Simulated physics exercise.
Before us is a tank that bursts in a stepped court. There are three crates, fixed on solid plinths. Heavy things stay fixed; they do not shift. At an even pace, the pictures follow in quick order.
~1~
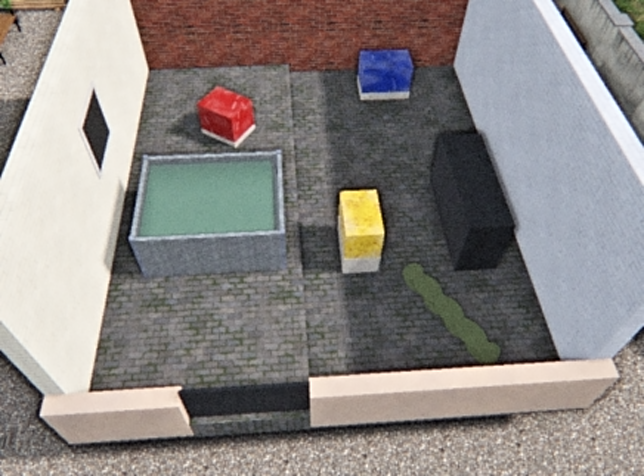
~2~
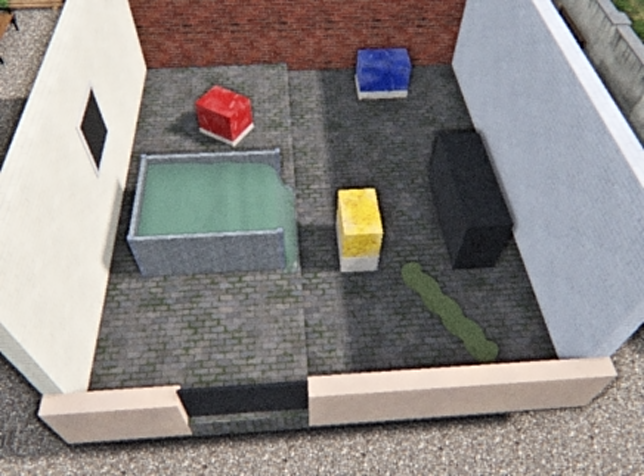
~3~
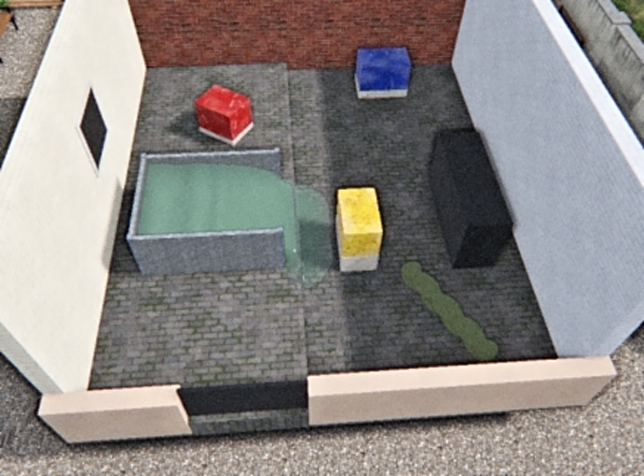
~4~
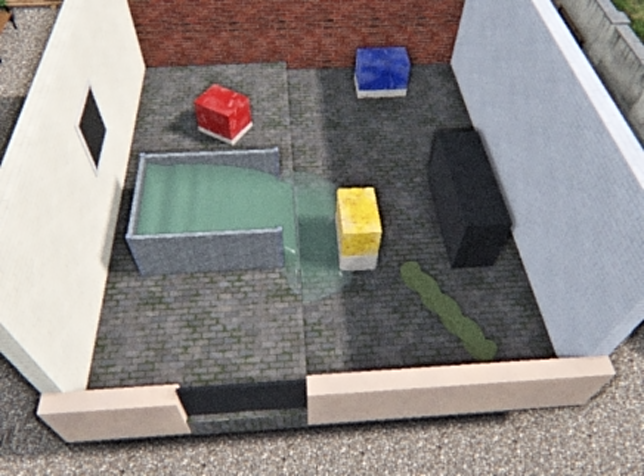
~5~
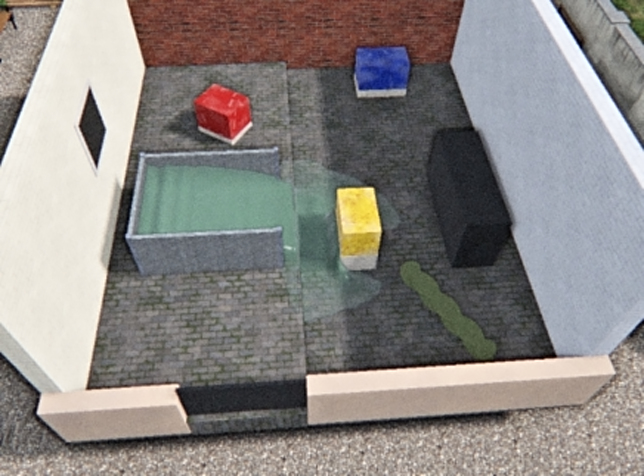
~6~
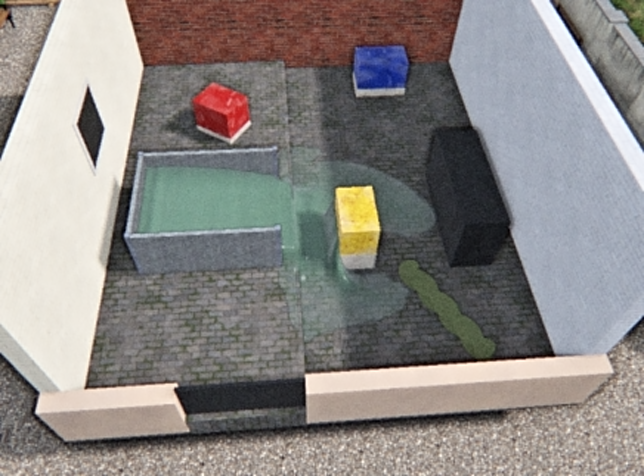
A paved court between pale side walls and a red brick back wall is seen from high above its low front wall. A grey tank of green water stands at left, with a red crate behind it, a yellow one near the centre, a blue one at the back and a black block at right. Water pours from the tank's right side and spreads rightward around the unmoving yellow crate.
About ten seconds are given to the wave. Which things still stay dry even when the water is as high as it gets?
The yellow crate has water on it afterwards; the blue crate has water on it afterwards; the red crate has no water on it afterwards.
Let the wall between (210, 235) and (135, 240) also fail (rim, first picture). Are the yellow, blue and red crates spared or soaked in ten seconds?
The yellow crate never gets wet; the blue crate never gets wet; the red crate never gets wet.
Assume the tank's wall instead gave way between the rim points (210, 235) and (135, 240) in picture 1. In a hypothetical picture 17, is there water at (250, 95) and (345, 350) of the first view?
Point one: Still bare; point two: Reached by the flood.
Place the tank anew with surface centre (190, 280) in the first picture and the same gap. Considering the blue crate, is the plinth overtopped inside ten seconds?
Blue: Overtopped.
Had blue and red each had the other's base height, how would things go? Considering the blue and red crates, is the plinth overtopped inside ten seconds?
With the swap, blue is flooded while red avoids the flood.
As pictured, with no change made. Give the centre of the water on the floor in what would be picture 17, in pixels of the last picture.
Near pixel (336, 227).
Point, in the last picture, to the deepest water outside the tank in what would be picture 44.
Somewhere close to (468, 190).
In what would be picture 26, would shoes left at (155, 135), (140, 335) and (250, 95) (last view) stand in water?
First spared, second spared, third spared.
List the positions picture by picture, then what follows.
In the first picture, still water in the open tank at (211, 197).
In the second picture, water pours out at (279, 216) and has run to (286, 271).
In the third picture, the front is at (318, 279), out from the gap at (278, 217).
In the fourth picture, the front is at a hidden place, out from the gap at (278, 217).
In the fifth picture, the front is at (392, 212), out from the gap at (278, 218).
In the sixth picture, the front is at (426, 206), out from the gap at (276, 217).
A moment on, water covers 30 % of the floor; the yellow crate water round its plinth, the blue crate not reached, the red crate not reached.
Next, water covers 40 % of the floor; the yellow crate water round its plinth, the blue crate water round its plinth, the red crate not reached.
Then, water covers 55 % of the floor; the yellow crate water round its plinth, the blue crate water round its plinth, the red crate not reached.
Later, water covers 60 % of the floor; the yellow crate water round its plinth, the blue crate water round its plinth, the red crate water round its plinth.
In the end, water covers 60 % of the floor; the yellow crate was topped, the blue crate was topped, the red crate stayed above the water.
